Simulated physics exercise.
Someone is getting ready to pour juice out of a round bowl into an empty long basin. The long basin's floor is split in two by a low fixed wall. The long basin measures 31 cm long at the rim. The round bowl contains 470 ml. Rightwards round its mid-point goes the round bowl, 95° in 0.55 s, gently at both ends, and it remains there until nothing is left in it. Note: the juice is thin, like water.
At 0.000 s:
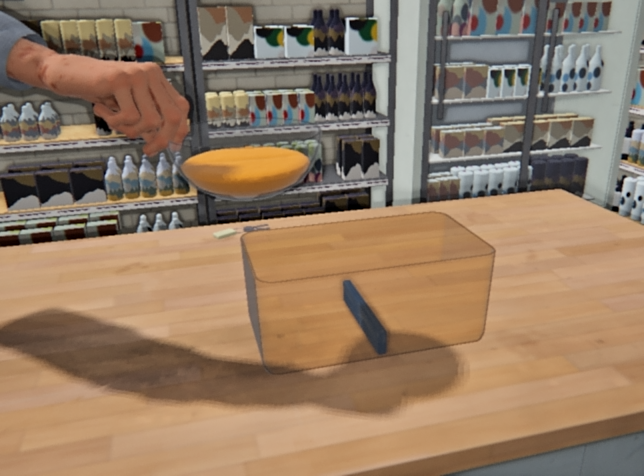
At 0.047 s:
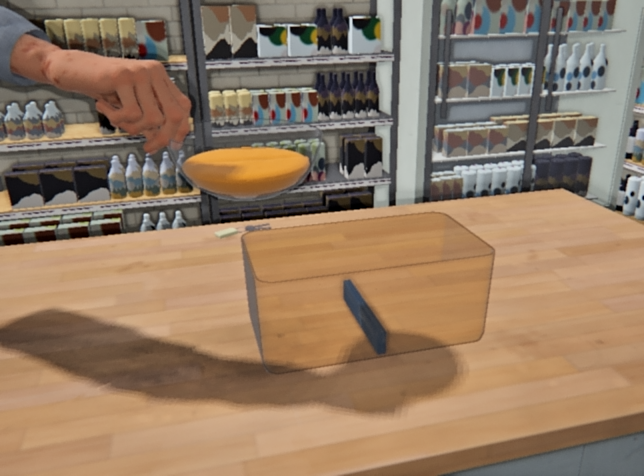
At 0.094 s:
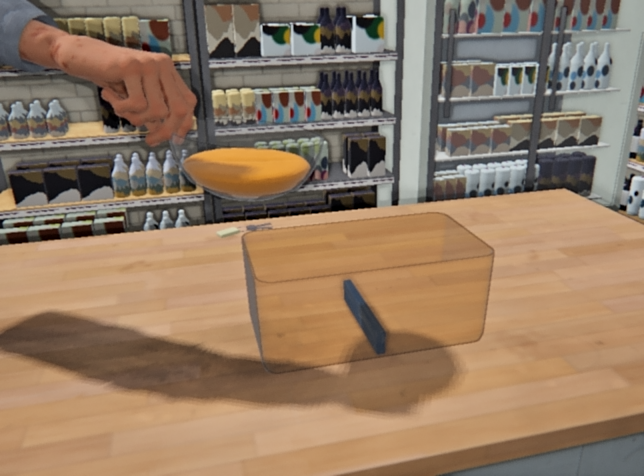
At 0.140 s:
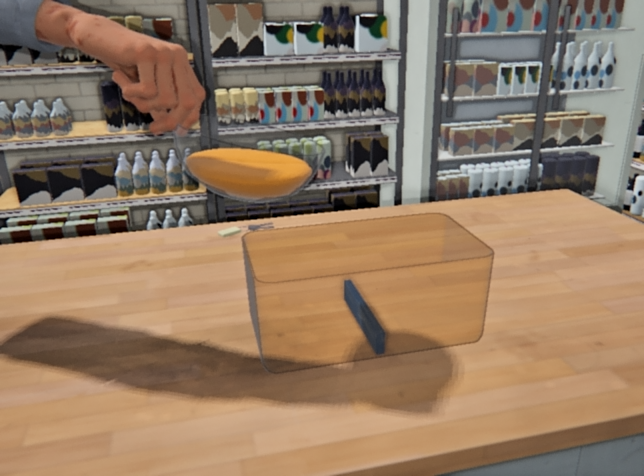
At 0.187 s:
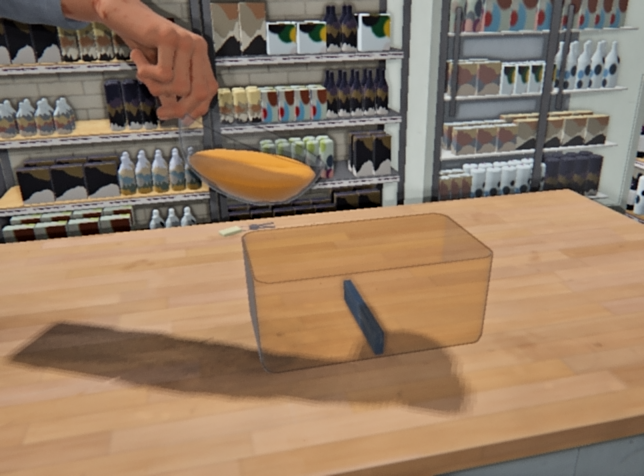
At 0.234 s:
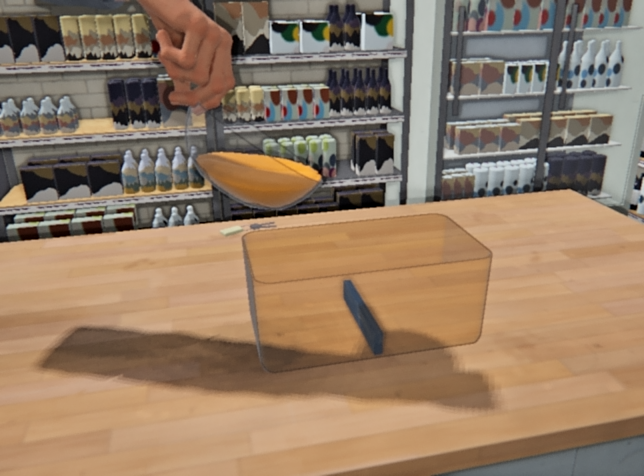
We see a hand above a round bowl of orange juice, near a clear, empty long basin on a wooden counter; the bowl starts almost level, then tilts steadily down to the right as the hand moves rightward.
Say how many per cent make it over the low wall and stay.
About 20 per cent makes it over and stays.
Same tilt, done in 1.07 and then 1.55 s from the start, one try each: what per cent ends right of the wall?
25 in a hundred, followed by 30 in a hundred.
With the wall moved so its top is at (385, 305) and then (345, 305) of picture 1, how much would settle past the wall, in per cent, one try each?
It comes to 20 per cent, and then 50 per cent.
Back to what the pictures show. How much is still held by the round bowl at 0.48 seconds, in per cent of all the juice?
About 10 percent.
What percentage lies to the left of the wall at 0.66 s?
That share comes to around 80 in a hundred.
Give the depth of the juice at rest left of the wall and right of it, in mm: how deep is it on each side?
The left side settles near 16 mm and the right side near 4 mm.
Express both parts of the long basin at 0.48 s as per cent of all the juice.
Roughly 54 sits left and 4 sits right.
By 0.48 s the tilt is 91° and 9 per cent is still to pour, 54 is left of the wall and 4 right of it.
By 0.66 s the tilt is 95° and 1 per cent is still to pour, 79 is left of the wall and 15 right of it.
By 0.85 s the tilt is 95° and 0 per cent is still to pour, 74 is left of the wall and 20 right of it.
By 1.05 s the tilt is 95° and 0 per cent is still to pour, 74 is left of the wall and 20 right of it.
At rest 74 per cent lies left of the wall, 20 right of it and 5 outside.
